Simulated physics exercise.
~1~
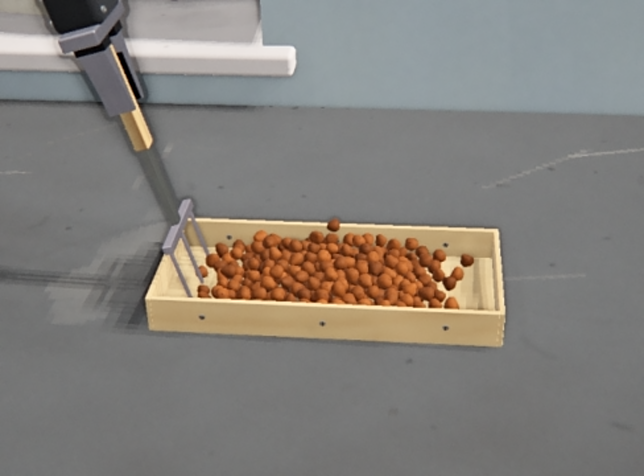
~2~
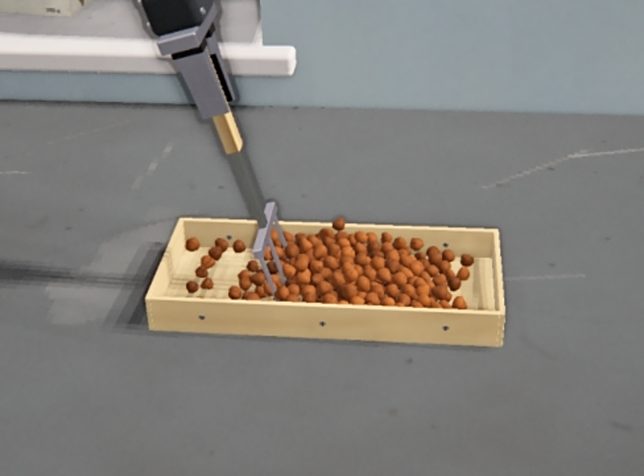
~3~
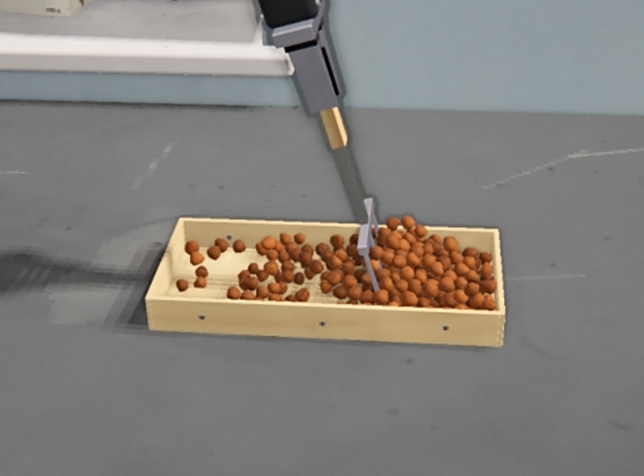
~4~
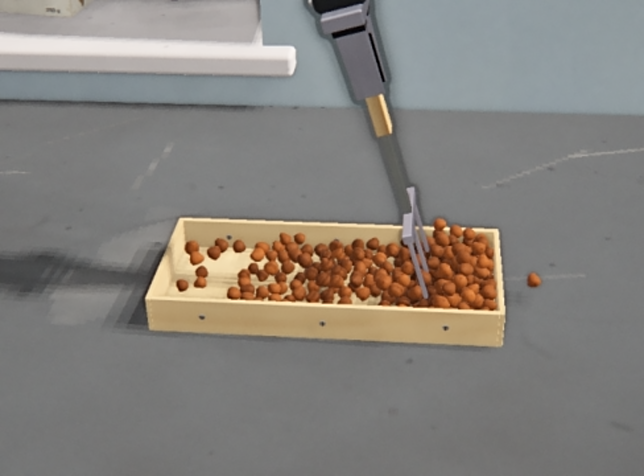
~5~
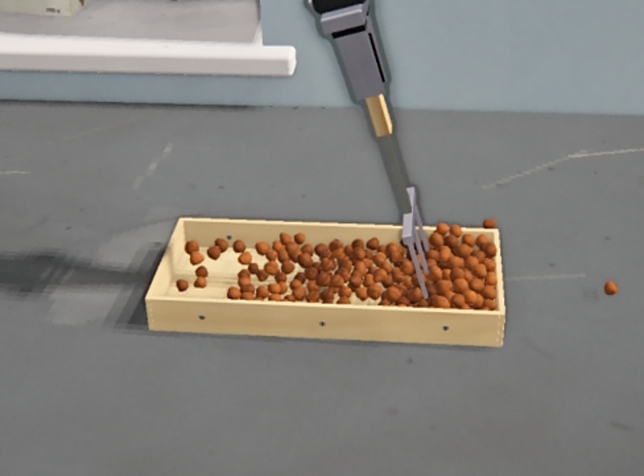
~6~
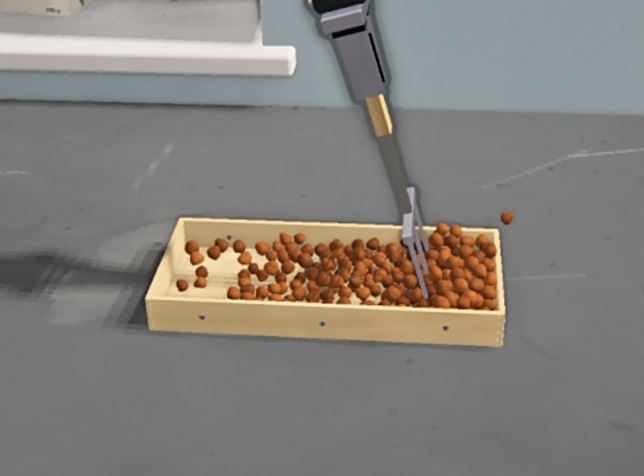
We see a robot arm drag a toothed rake rightward through small brown balls in a shallow wooden tray, heaping many toward the right end. The rake stops; one ball rolls away to the right, another drops over the rim, and most remain inside.
